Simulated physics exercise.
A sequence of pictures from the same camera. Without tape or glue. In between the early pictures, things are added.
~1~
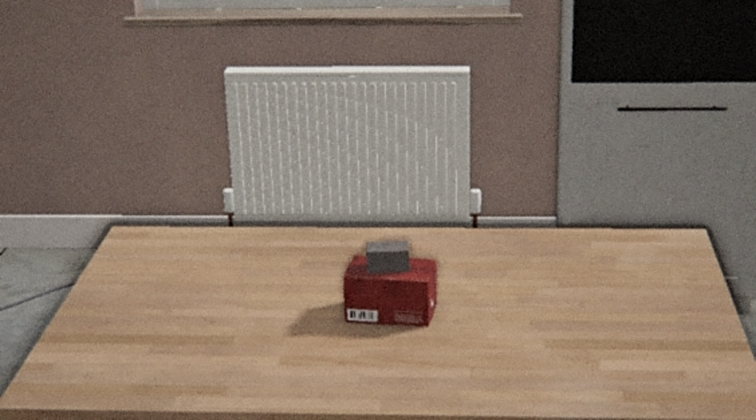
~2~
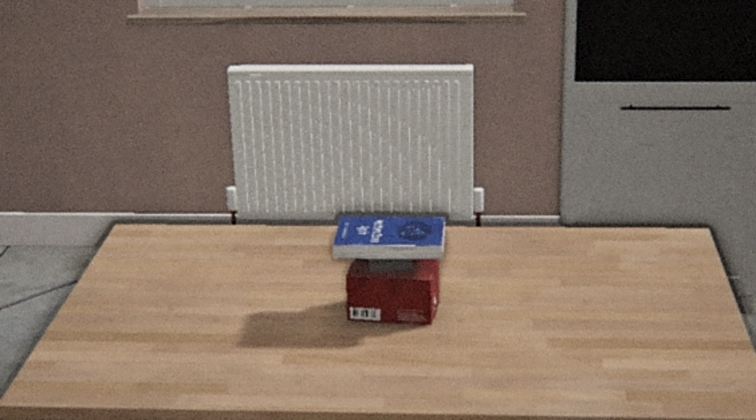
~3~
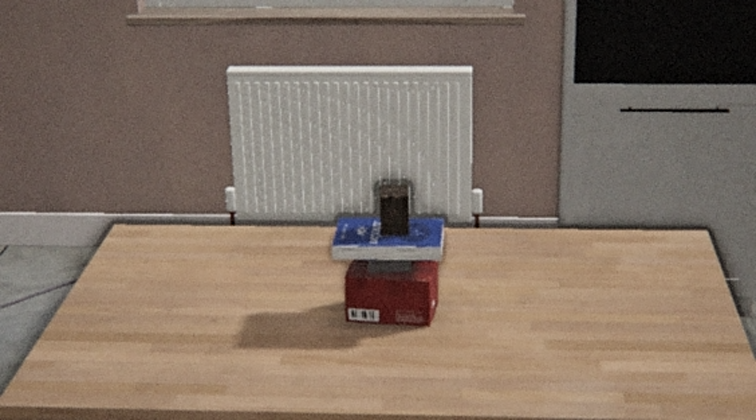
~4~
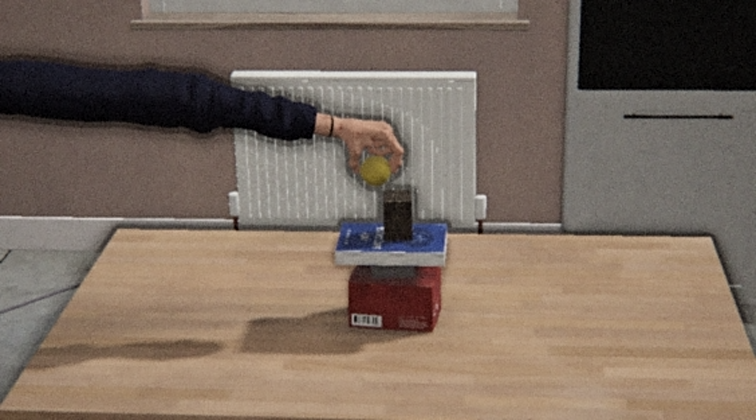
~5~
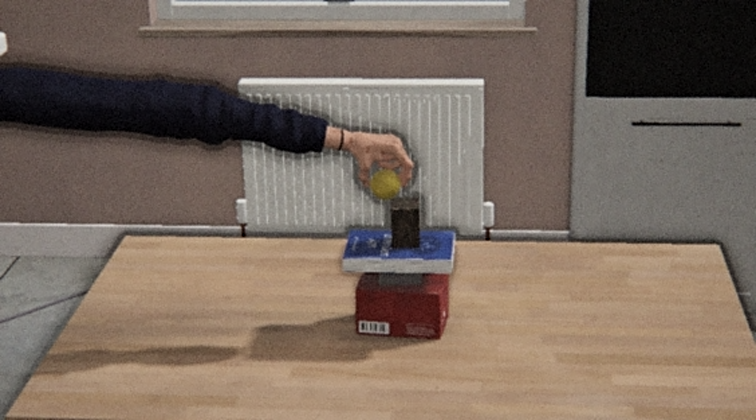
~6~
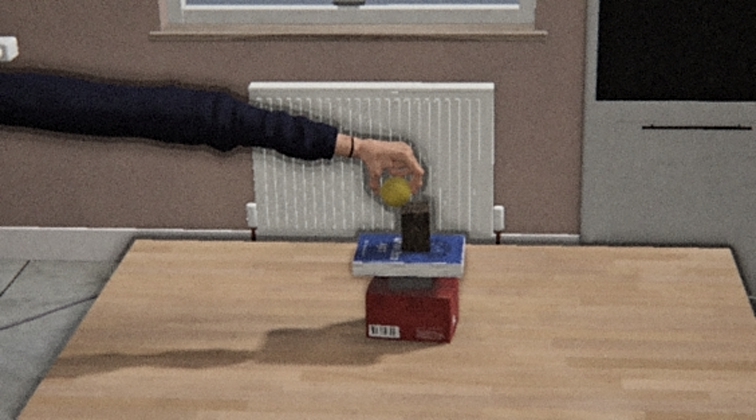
On a wooden table by a radiator, a stack gains a blue book and dark object before a hand lowers a yellow lemon.
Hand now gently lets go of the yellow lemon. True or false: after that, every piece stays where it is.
False.
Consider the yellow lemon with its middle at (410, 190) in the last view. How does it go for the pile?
It stays stable.
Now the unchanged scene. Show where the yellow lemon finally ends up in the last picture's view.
Somewhere around (371, 232) in the last picture.
Then, 0.30 s after the last picture, yellow lemon now fallen.
Then, 0.40 s after the last picture, things are still on the move.
Then, 1.00 s after the last picture, nothing new.
Then, 2.30 s after the last picture, yellow lemon resting near (371, 232).
At rest, fallen, yellow lemon; the other 4 in place. Seen from the same camera at the end, yellow lemon near (371, 232). The pile loses its balance.
